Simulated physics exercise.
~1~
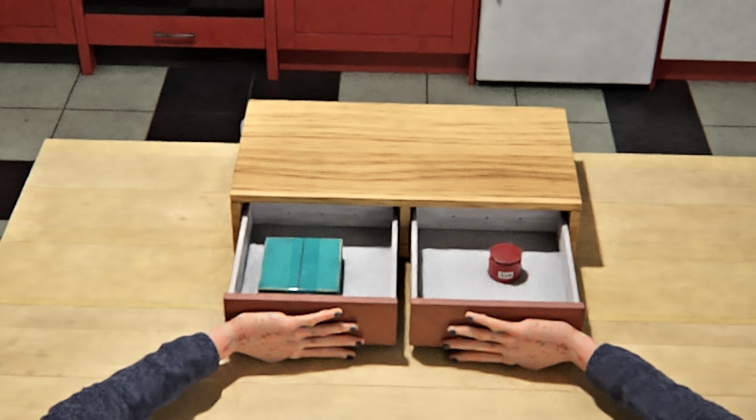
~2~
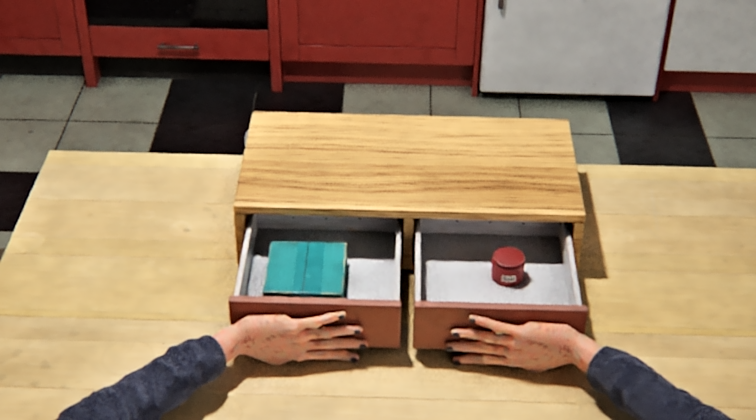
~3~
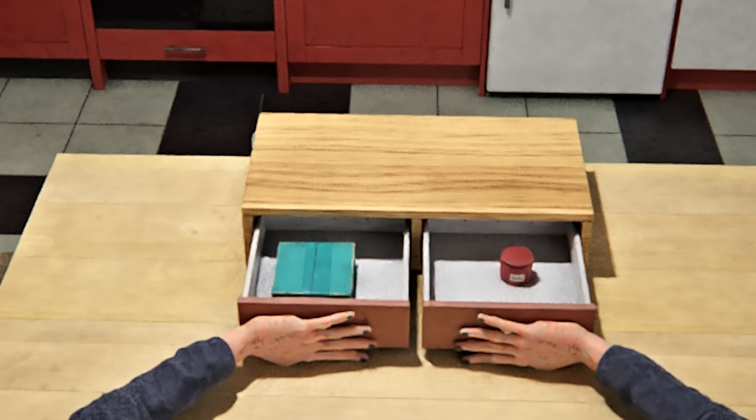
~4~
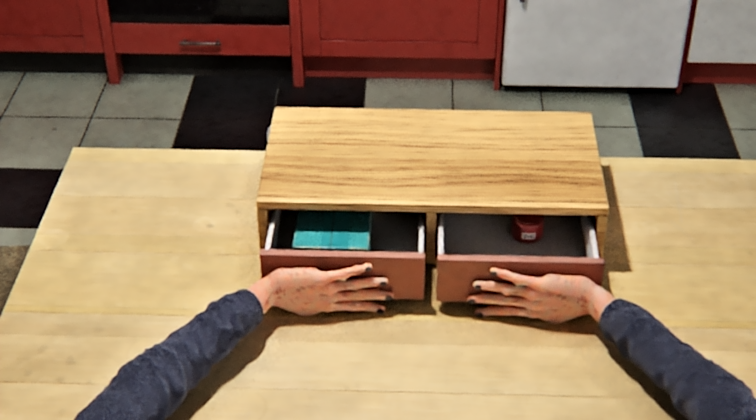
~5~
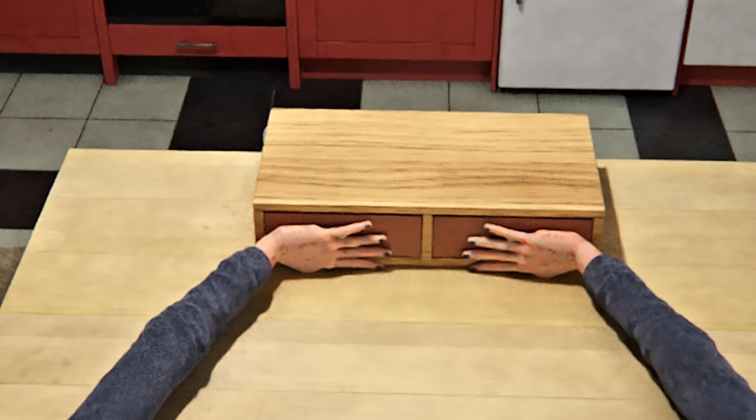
Two hands push both open drawers, holding a turquoise box and red jar, fully shut.
